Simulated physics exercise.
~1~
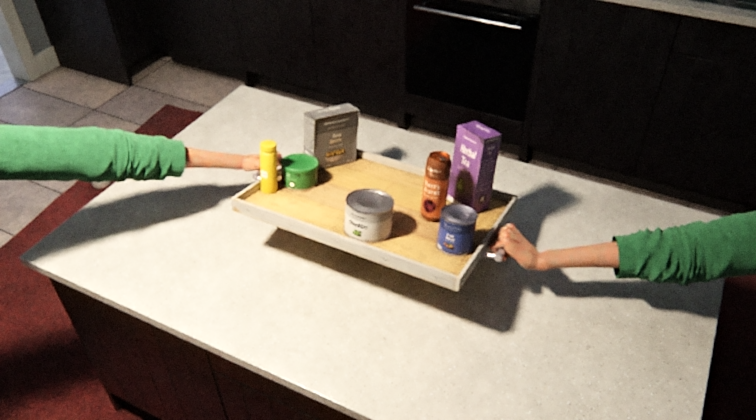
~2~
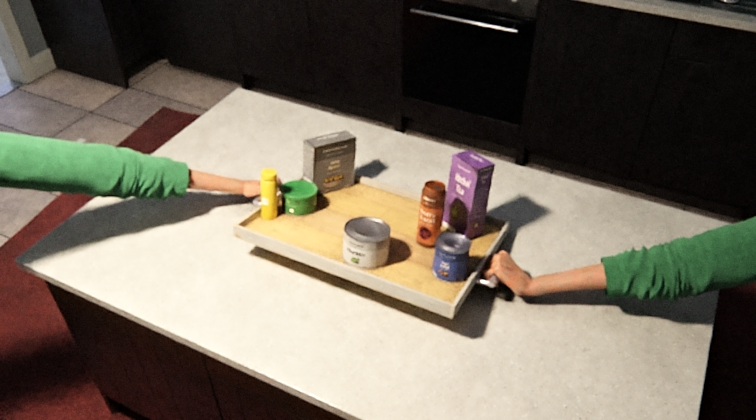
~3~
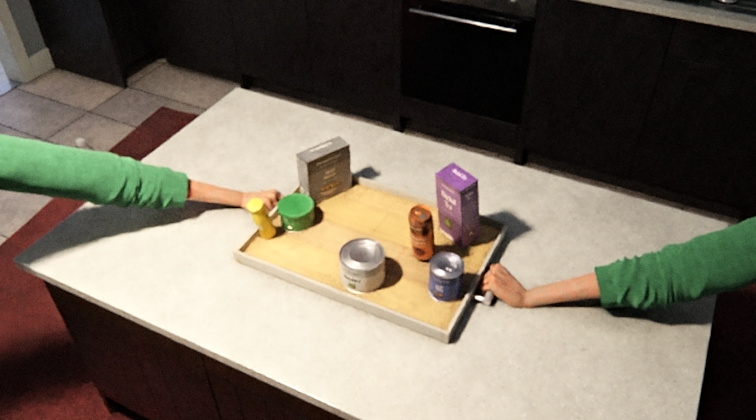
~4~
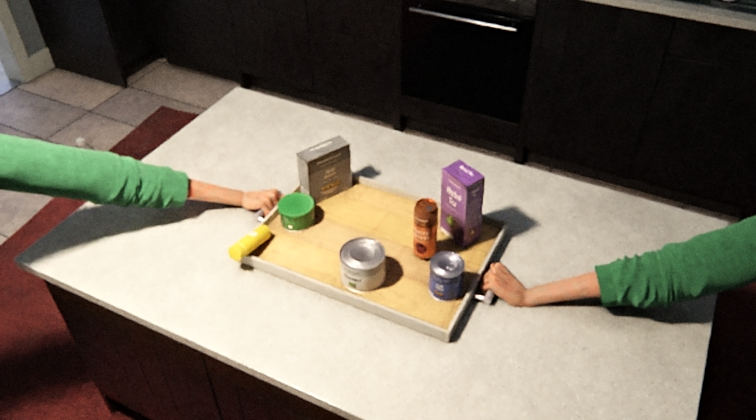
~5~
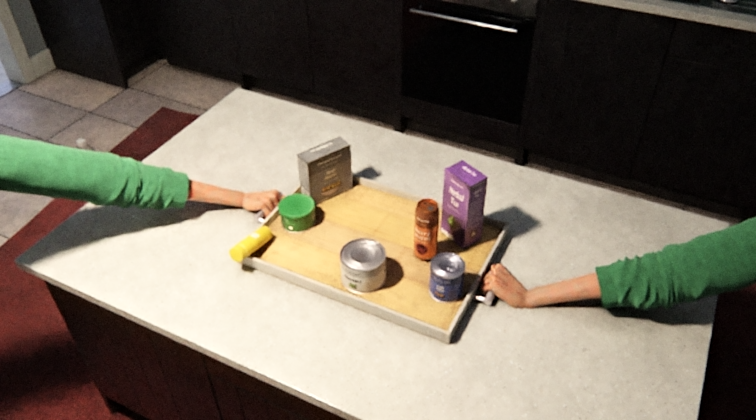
The video shows two green-sleeved hands lowering a wooden tray of cans, tubs and packets onto a pale counter, where it lands with a jolt that rocks several items. The yellow shaker at the left topples onto its side, while the others stay standing.
